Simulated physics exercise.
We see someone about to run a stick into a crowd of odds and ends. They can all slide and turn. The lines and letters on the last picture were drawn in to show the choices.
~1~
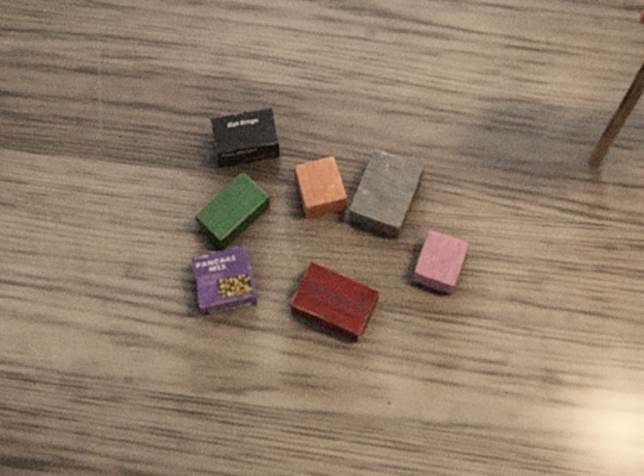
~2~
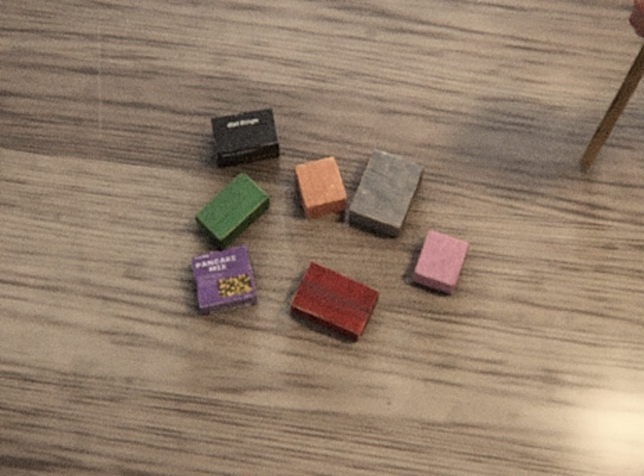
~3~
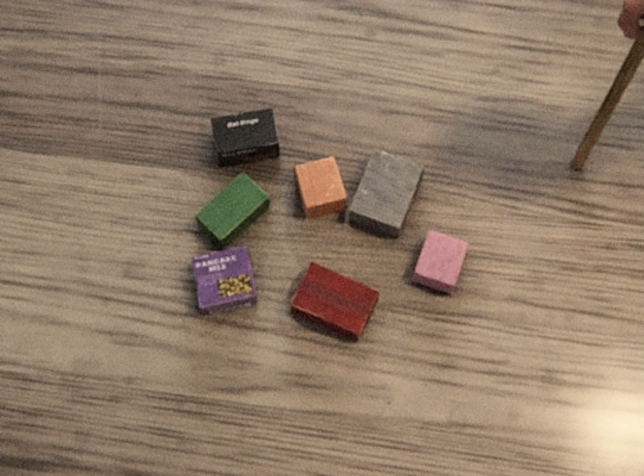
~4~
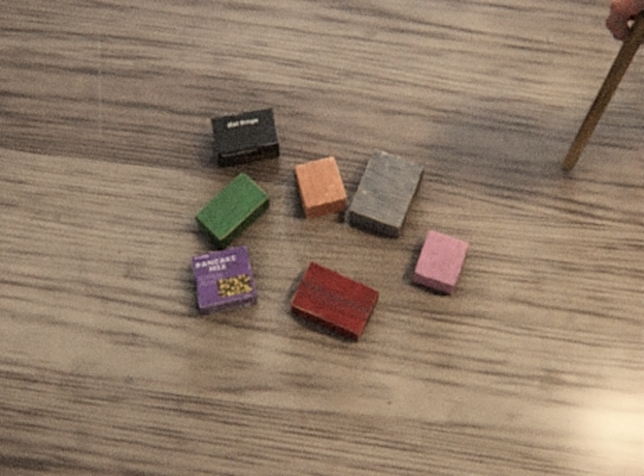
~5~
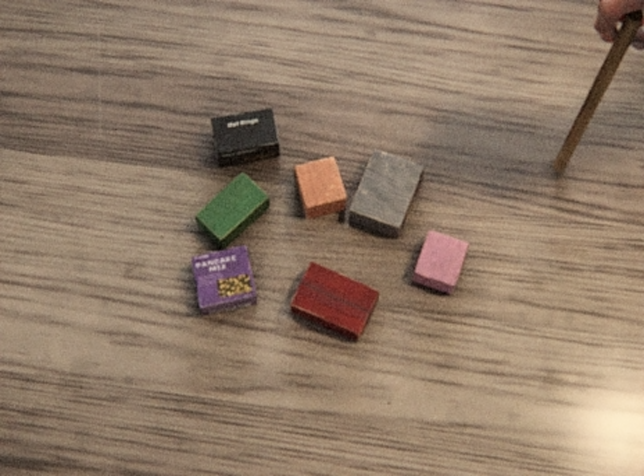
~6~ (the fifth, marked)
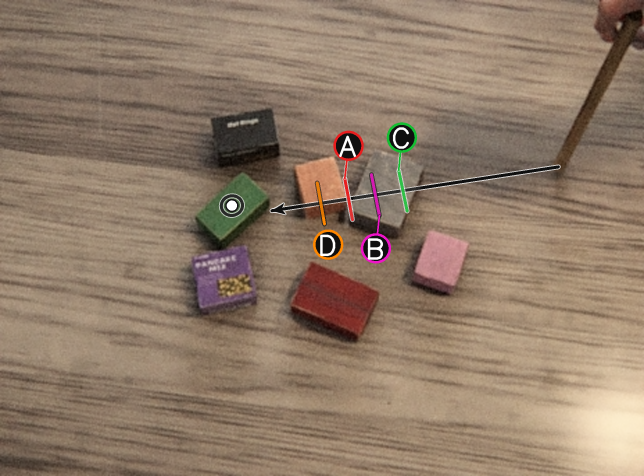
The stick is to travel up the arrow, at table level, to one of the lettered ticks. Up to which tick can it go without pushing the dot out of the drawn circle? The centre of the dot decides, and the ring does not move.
Stop at B.
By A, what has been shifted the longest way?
It is the grey block.
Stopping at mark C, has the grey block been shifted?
Yes.
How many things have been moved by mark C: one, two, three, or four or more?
In all, one.
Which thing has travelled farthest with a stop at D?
The grey block has gone farthest.
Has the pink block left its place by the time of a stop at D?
No.
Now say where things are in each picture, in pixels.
Grey block (386, 194); red box (335, 302); black packet (245, 138), in the first picture.
Black packet (245, 138); orange block (321, 188), in the second picture.
Purple packet (224, 280); pink block (441, 262), in the third picture.
Green block (233, 211); grey block (386, 194), in the fourth picture.
Red box (335, 302); black packet (245, 138); orange block (321, 188), in the fifth picture.
On the marked copy, A at (348, 199); B at (375, 195); C at (403, 191); D at (321, 203); the arrow from (559, 167) to (272, 211); the white dot at (232, 205).
With B. Early on, foot of the stick (492, 178).
Further on, foot of the stick (426, 188).
At the end, foot of the stick (375, 195); grey block (343, 201); orange block (294, 194); the dot is still in its ring.
As for the rest, A shifts the dotted thing to (210, 216); C keeps the dot in but is short; D shifts the dotted thing to (189, 219).
